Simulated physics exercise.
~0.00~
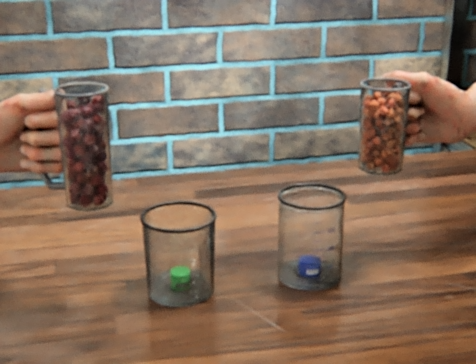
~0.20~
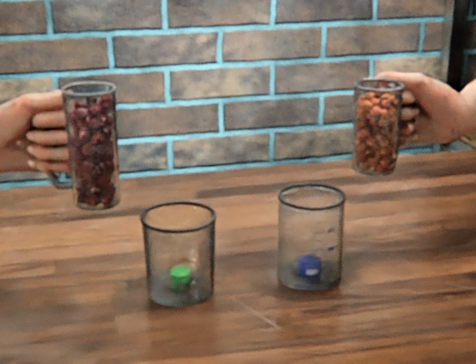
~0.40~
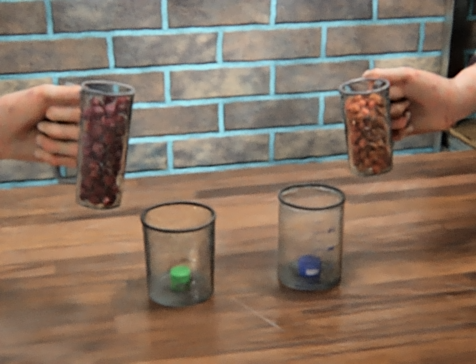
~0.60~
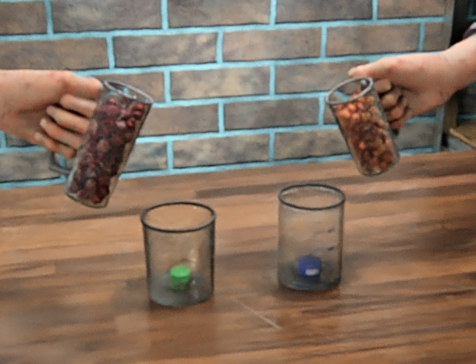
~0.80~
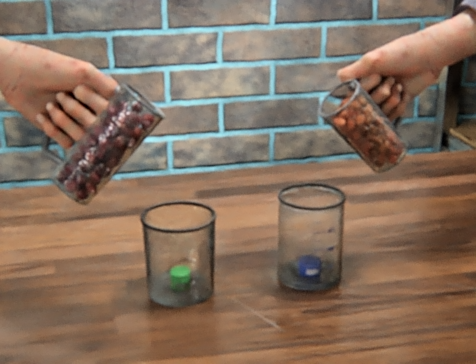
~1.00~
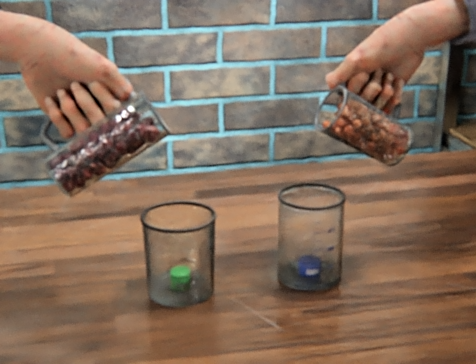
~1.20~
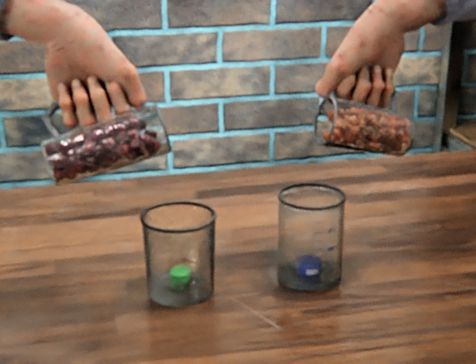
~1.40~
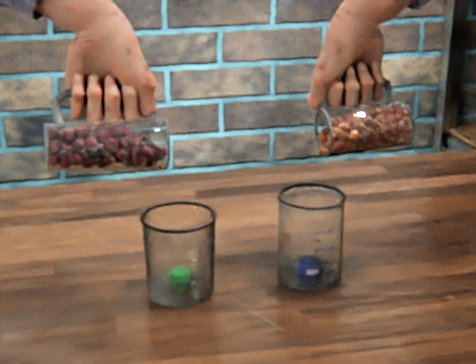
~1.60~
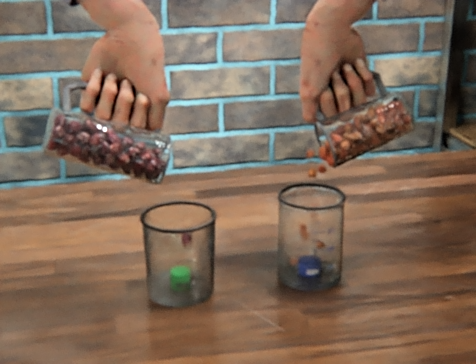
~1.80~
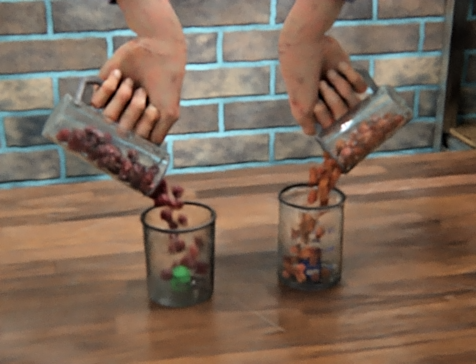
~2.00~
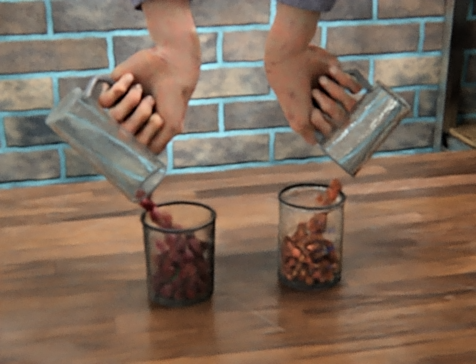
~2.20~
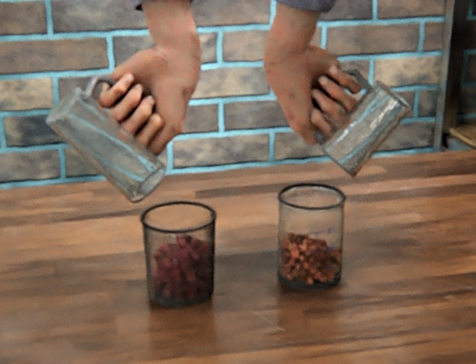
Two hands holding clear mugs of small dark red and orange-brown pieces tipped them over and emptied them into two glass containers on a wooden counter, burying the green object in the left one and the blue object in the right.
